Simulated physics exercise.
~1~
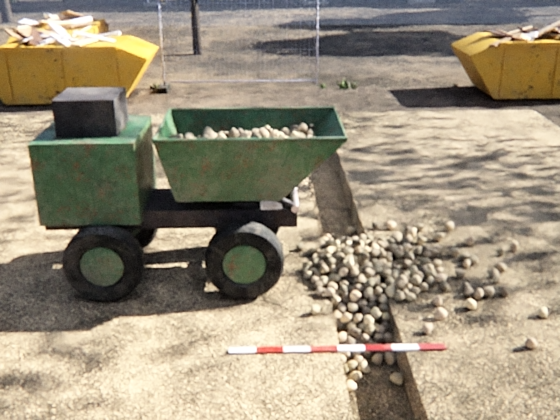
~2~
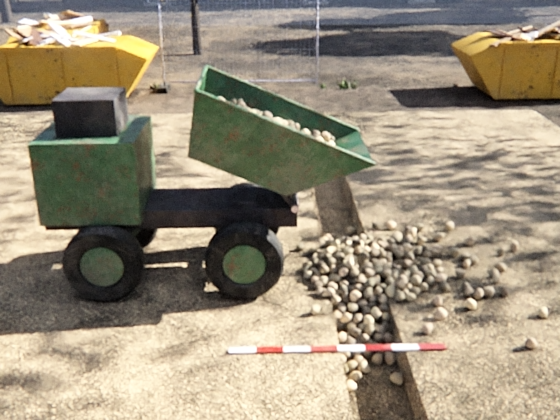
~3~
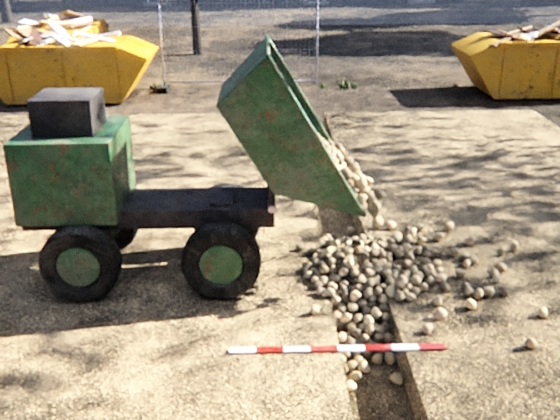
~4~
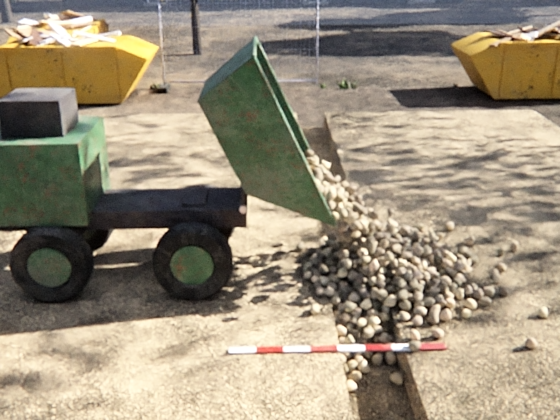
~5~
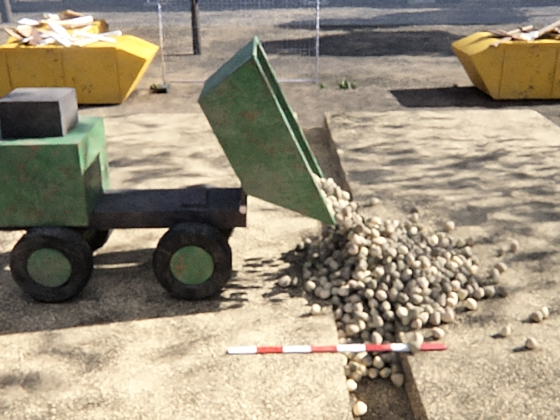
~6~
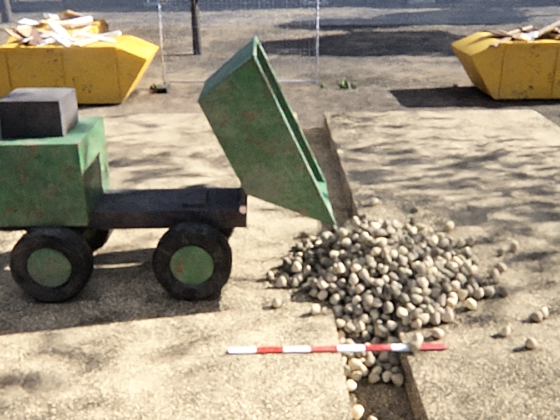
A green toy-like dump truck tipped its skip up to the right and rolled a little to the left as round stones poured onto an earlier pile across a narrow trench, ending with the skip raised and empty beside a bigger heap.
